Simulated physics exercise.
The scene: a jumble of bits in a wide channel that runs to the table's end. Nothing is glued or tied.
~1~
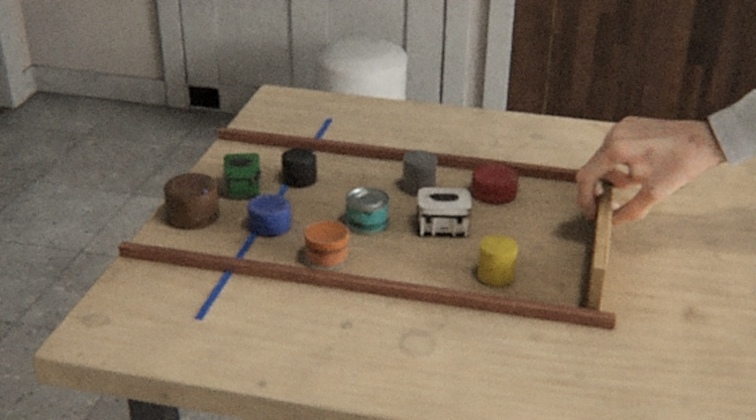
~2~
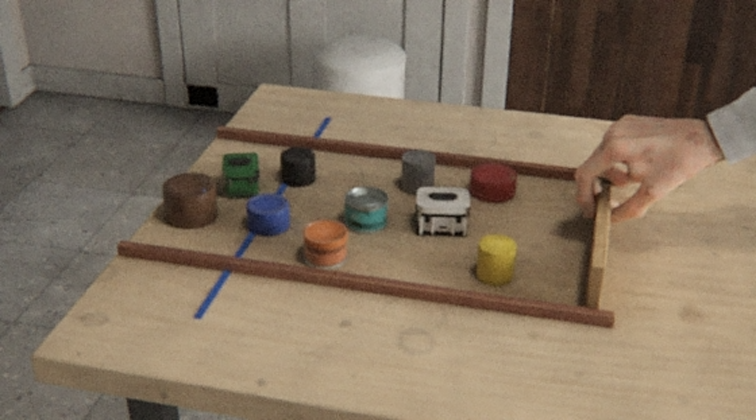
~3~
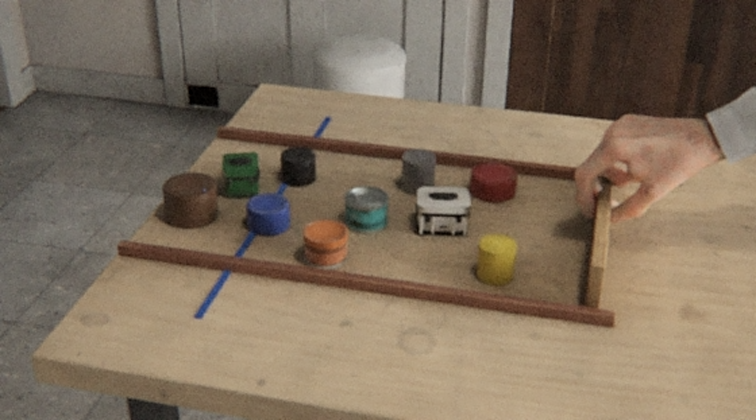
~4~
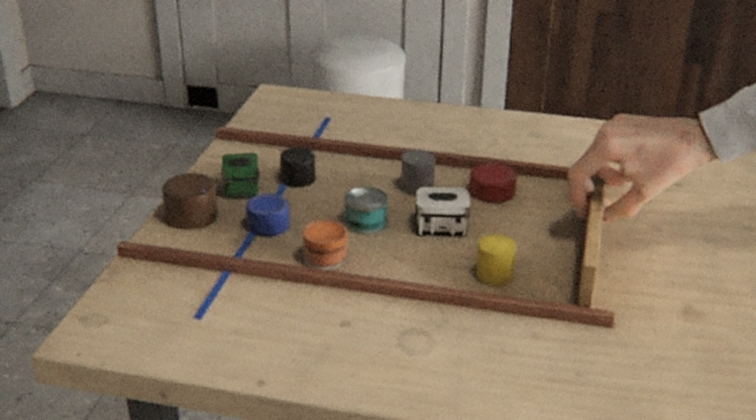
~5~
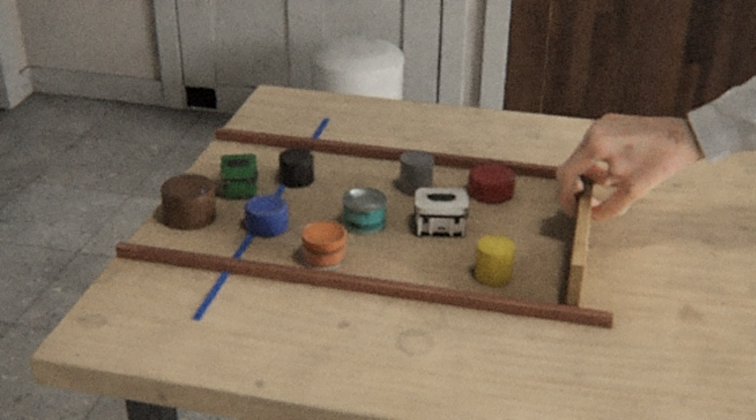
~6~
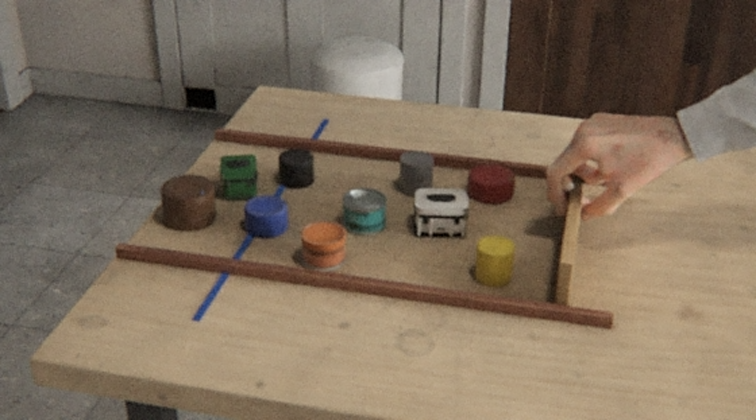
A hand sliding a wooden board slowly left between two rails on a table, toward scattered small pots, lids and cases.
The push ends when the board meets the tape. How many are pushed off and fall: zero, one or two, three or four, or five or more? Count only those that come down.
Outcome: The number that fall off is zero.
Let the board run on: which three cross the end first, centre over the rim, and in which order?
The order is the green case, then the turquoise tin, then the brown lid.
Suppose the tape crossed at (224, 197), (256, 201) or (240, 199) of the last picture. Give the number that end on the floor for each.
The counts: 2, 0 and 1.
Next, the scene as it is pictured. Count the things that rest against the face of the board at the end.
That makes 4.
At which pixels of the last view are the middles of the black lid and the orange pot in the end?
Near (242, 162) and (194, 237).
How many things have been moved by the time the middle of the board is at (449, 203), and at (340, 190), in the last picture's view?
The counts are 4 and 8.
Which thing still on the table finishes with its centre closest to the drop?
The brown lid ends nearest.
Early on, none off yet; brown lid at rest near (189, 202); green case at rest near (239, 177); blue lid at rest near (266, 217).
A while later, none off yet; brown lid at rest near (189, 202); green case at rest near (239, 177); blue lid moving near (257, 218).
Finally, the number that fall off is zero.
